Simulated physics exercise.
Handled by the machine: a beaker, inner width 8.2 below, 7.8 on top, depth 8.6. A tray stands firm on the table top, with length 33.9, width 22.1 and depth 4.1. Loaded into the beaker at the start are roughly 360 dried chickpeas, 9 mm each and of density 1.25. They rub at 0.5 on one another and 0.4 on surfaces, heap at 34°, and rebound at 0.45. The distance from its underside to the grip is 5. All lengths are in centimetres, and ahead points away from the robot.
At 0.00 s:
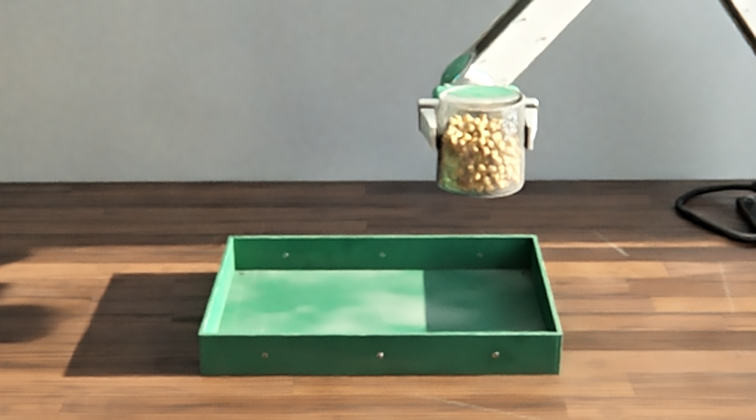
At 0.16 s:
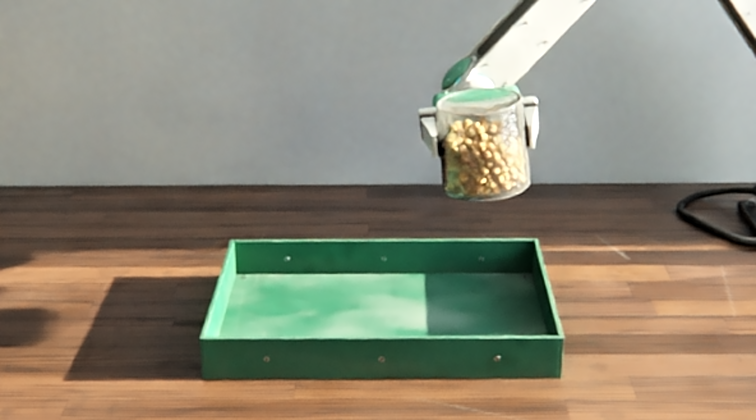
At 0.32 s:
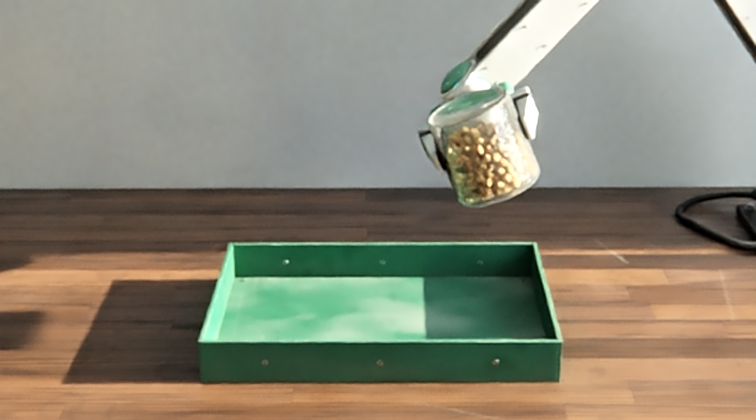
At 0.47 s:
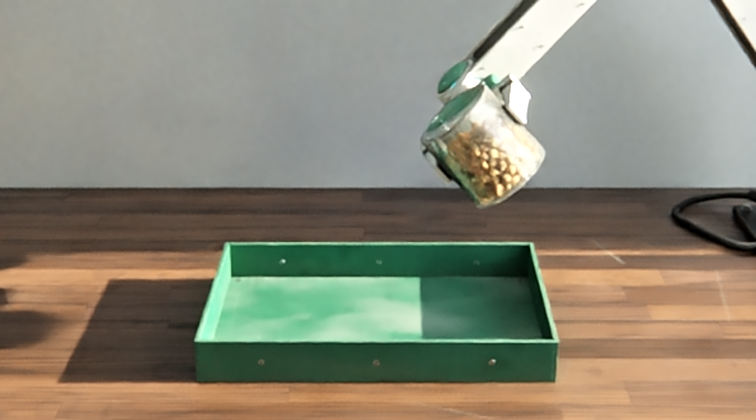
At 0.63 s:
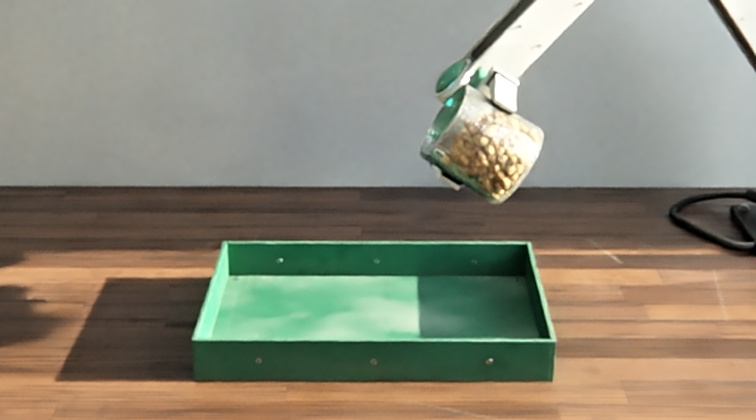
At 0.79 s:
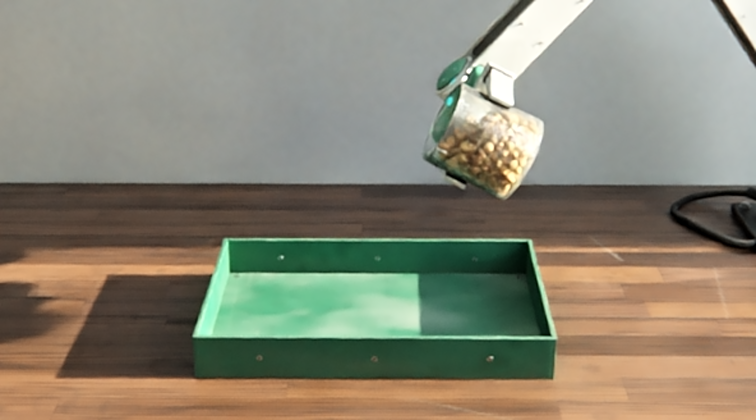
At first, a robot arm holds a clear beaker of golden chickpeas nearly upright above an empty green tray on a wooden table. The arm then tilts the beaker steadily until its mouth leans well over to the left, and the chickpeas shift but stay inside while the tray remains empty.
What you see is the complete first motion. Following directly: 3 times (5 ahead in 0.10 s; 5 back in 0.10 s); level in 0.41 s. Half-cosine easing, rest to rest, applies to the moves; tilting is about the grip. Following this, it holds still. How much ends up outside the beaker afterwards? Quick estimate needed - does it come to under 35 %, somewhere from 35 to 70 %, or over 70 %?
It comes to somewhere from 35 to 70 %.
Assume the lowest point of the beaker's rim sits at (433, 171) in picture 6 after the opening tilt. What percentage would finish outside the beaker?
Roughly 95 per cent.
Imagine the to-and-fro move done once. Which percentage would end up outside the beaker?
In that case it would be roughly 30 per cent.
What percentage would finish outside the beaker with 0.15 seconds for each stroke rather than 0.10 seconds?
It would be some 25 %.
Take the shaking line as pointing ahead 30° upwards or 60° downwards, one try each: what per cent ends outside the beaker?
You'd get some 80 per cent with the first setting and some 15 per cent with the second.
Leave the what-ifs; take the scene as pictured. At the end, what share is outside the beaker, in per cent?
I'd say some 45 per cent of it.
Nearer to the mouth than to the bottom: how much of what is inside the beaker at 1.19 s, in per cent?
55 %.
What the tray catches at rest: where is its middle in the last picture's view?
Centre estimate: About (325, 312).
After 1.19 s, tilted 63° forward, highest piece 23 above the table; 250 in the beaker, 83 in the tray, 31 in flight or on a rim.
After 1.60 s, tilted 31° forward, highest piece 22 above the table; 197 in the beaker, 161 in the tray, 5 on the table or floor, 1 in flight or on a rim.
After 2.00 s, level, highest piece 21 above the table; 197 in the beaker, 162 in the tray, 5 on the table or floor.
After 3.05 s, level, highest piece 20 above the table; 197 in the beaker, 162 in the tray, 5 on the table or floor.
At rest, 197 in the beaker, 162 in the tray, 5 on the table or floor. That is 46 % outside the beaker.
